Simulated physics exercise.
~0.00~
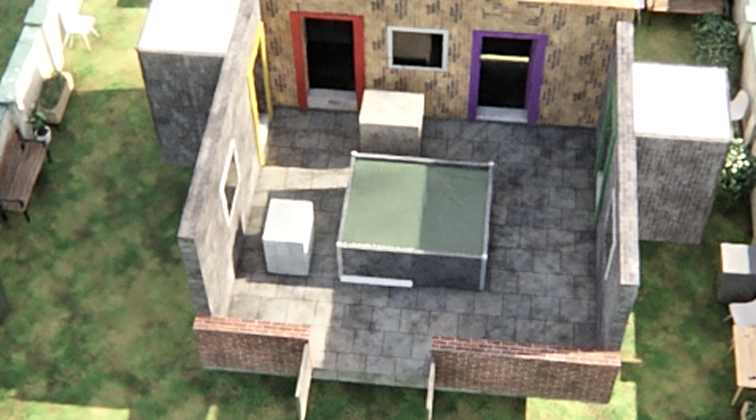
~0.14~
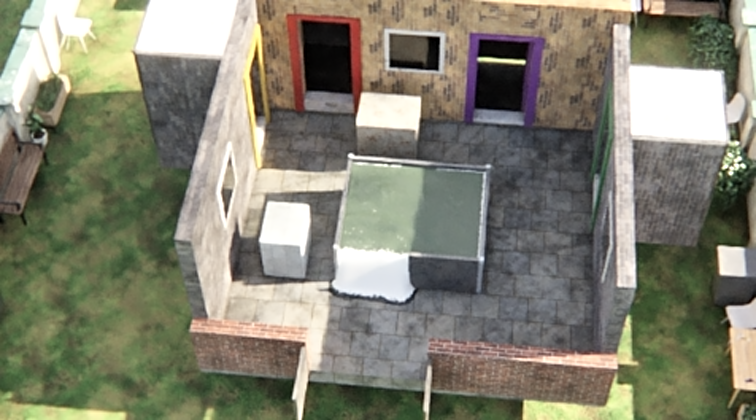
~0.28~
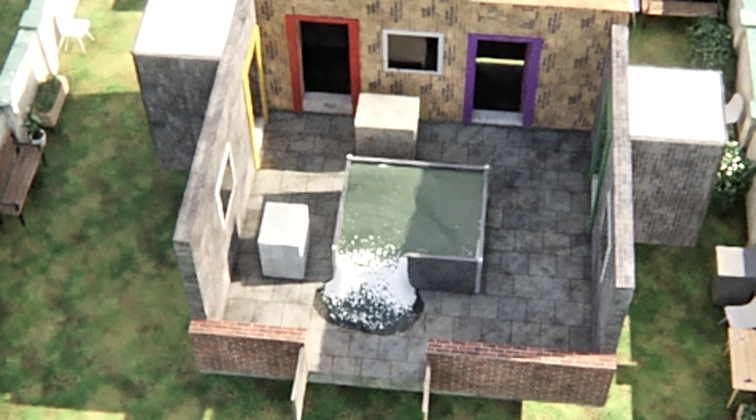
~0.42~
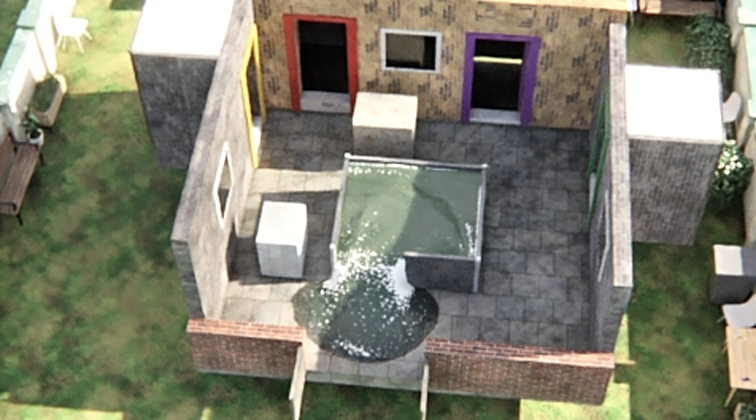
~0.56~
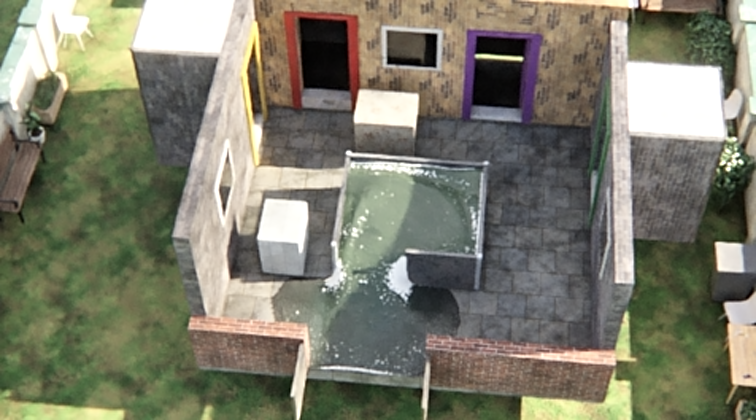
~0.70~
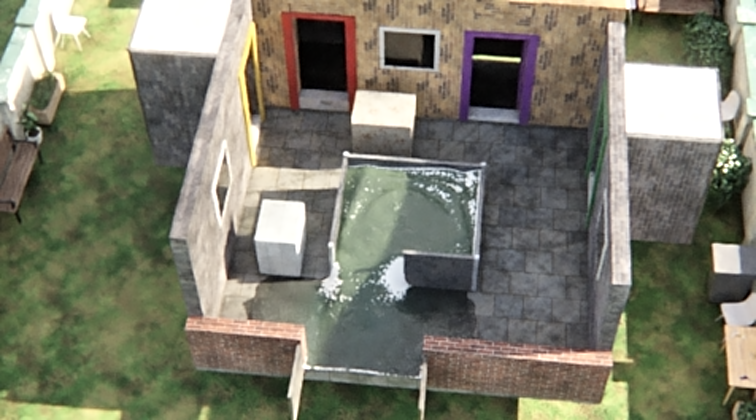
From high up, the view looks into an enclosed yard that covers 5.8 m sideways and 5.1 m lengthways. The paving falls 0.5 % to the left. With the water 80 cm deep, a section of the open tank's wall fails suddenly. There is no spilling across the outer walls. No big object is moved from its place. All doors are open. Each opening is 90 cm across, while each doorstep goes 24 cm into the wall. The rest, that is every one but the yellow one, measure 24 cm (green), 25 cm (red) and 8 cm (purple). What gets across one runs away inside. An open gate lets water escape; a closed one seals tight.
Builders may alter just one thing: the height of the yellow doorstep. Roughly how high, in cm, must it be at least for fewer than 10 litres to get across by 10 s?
Roughly 7.5 cm is just enough.
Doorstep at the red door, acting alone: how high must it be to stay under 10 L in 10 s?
At red, roughly 9.5 cm.
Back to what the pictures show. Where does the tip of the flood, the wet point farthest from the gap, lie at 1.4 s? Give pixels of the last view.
I'd put the front's tip around (575, 377).
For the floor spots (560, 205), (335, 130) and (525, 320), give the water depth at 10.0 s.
The depths come to about 3, 7 and 1 cm.
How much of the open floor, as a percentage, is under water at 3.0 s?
Wet share: Around 40 %.
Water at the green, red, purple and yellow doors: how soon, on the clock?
Door green: 5.5 seconds; door red: 3.2 seconds; door purple: 5.5 seconds; door yellow: 2.8 seconds.
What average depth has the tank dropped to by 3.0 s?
Roughly 32 cm.
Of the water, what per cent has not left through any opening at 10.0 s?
Water still present: Approx. 36 %.
After 1.4 s water covers 20 % of the floor, deepest (45 cm) near (212, 346); it has not reached the yellow door.
After 3.0 s water covers 40 % of the floor, deepest (26 cm) near (212, 346); 6 cm at the yellow door, 0 litres in over its 18 cm doorstep.
After 10.0 s water covers 85 % of the floor, deepest (9 cm) near (248, 185); 7 cm at the yellow door, 0 litres in over its 18 cm doorstep.
At the yellow door as built, the water arrived by 2.9 s and peaked near 9 cm at 8.0 s.
Run again over the same 10 s with other heights there, 15 litres in over 6.5 cm, 3 litres over 9 cm. The limit of 10 litres is kept from about 7.5 cm up.
